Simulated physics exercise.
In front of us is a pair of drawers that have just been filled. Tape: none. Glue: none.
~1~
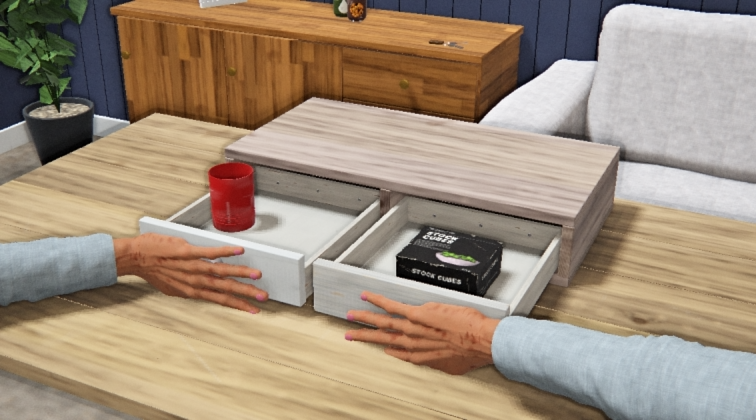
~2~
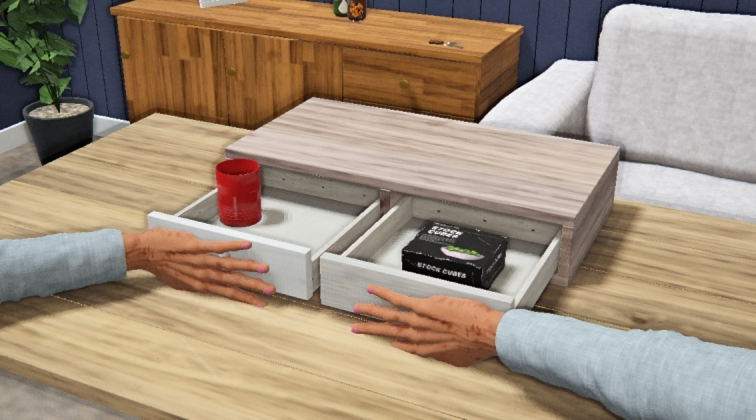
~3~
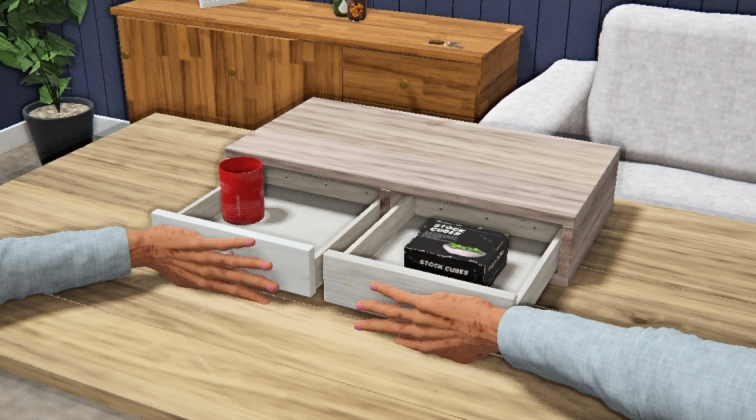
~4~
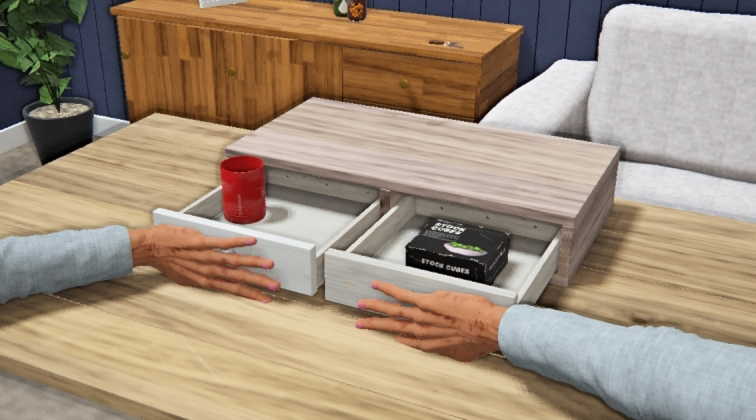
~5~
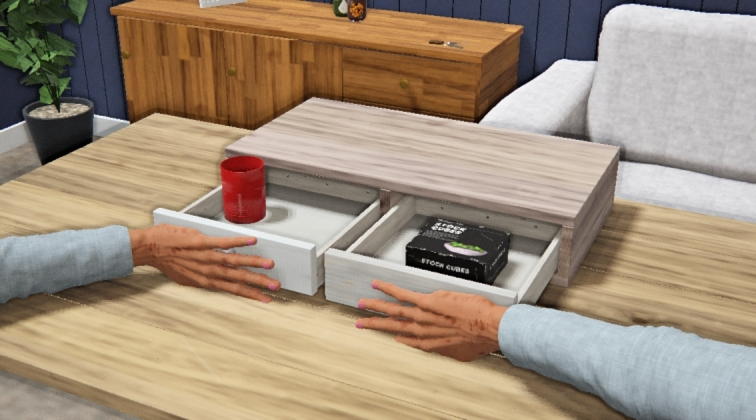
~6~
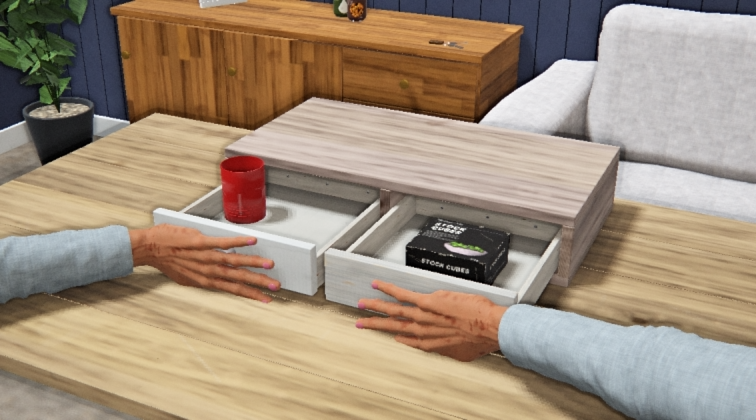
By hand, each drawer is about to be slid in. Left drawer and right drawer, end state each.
Left drawer jammed; right drawer closed.
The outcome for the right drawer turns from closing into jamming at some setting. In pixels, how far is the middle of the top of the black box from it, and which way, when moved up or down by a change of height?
Shift approx. 12 px, direction up.
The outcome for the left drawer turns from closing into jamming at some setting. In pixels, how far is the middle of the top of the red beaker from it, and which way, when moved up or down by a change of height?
You'd need to go down by close to 12 pixels.
Then, 0.44 s after the last picture, left drawer about half in; right drawer about half in.
At rest, the left drawer jams; the right drawer closes.
